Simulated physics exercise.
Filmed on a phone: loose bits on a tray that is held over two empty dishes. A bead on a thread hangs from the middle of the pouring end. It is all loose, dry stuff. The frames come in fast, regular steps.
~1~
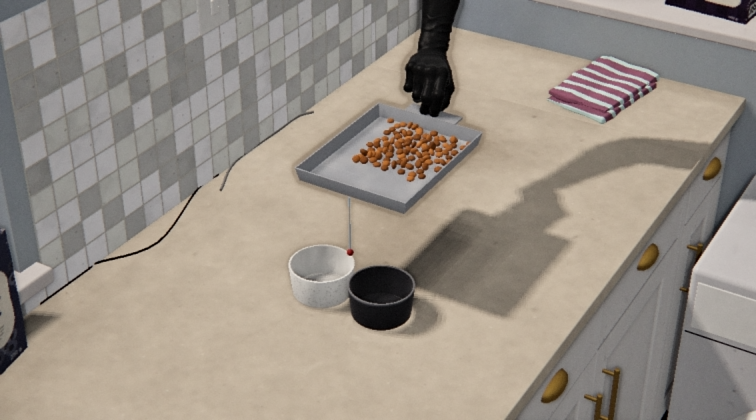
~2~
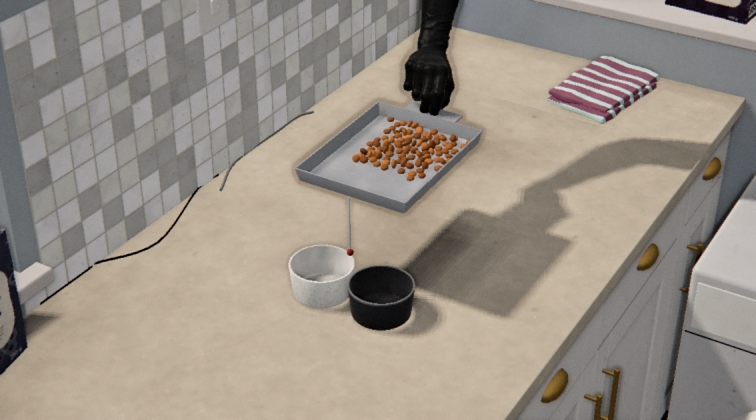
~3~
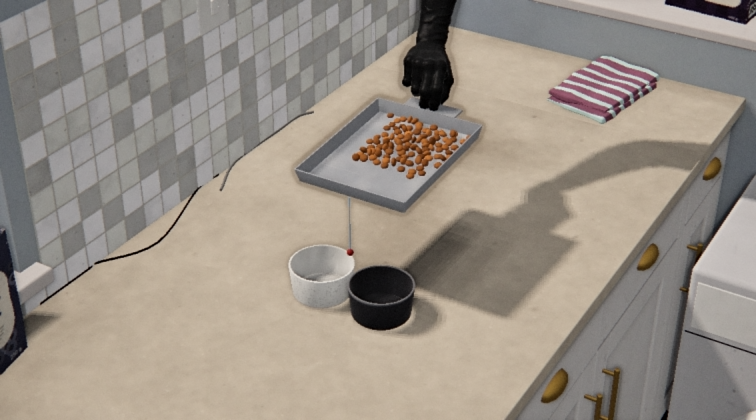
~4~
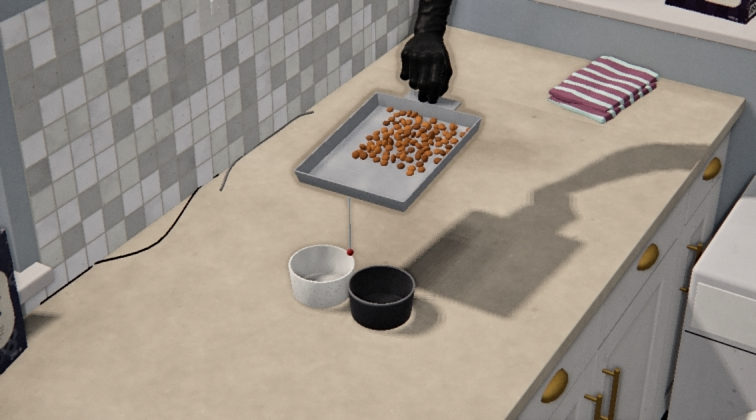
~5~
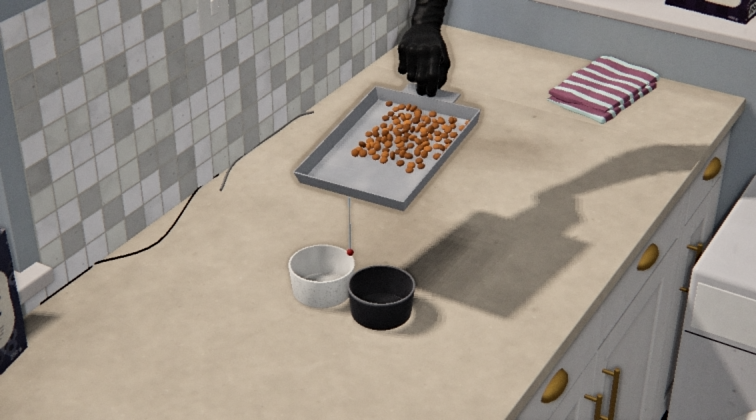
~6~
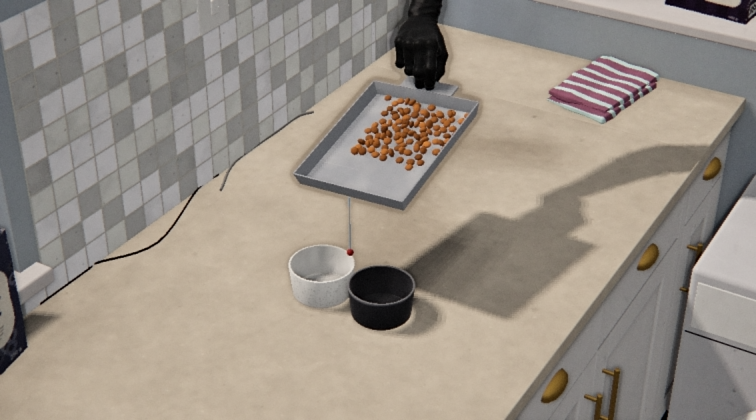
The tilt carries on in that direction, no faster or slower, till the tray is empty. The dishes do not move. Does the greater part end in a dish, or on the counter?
They take the larger part between them.
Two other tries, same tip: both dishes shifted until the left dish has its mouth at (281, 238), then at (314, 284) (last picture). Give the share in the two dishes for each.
In turn 70 and 30 in a hundred.
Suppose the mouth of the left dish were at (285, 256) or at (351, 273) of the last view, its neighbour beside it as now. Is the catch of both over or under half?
The first try: Above a half. The second: Below a half.
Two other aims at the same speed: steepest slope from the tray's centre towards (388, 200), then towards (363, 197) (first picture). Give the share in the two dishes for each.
First some 90, then 80 per cent.
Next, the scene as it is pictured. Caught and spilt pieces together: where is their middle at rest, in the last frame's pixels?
At about (308, 287).
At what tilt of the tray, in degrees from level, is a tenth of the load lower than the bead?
Near 80 degrees.
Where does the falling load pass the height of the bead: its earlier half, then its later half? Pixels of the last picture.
First near (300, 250), later near (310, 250).
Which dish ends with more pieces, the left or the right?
That is the dish on the left.
Shortly afterwards, tray tipped steeply; all but a few on the tray; only a few in the air.
Next, tray tipped right over; the bulk on the tray; a little in the left dish; a little outside both; a little in the air.
Some moments later, tray tipped past a quarter turn; near two thirds in the left dish; near a third outside both.
In the end, tray tipped past a quarter turn; none at all in the right dish; near two thirds in the left dish; near a third outside both.
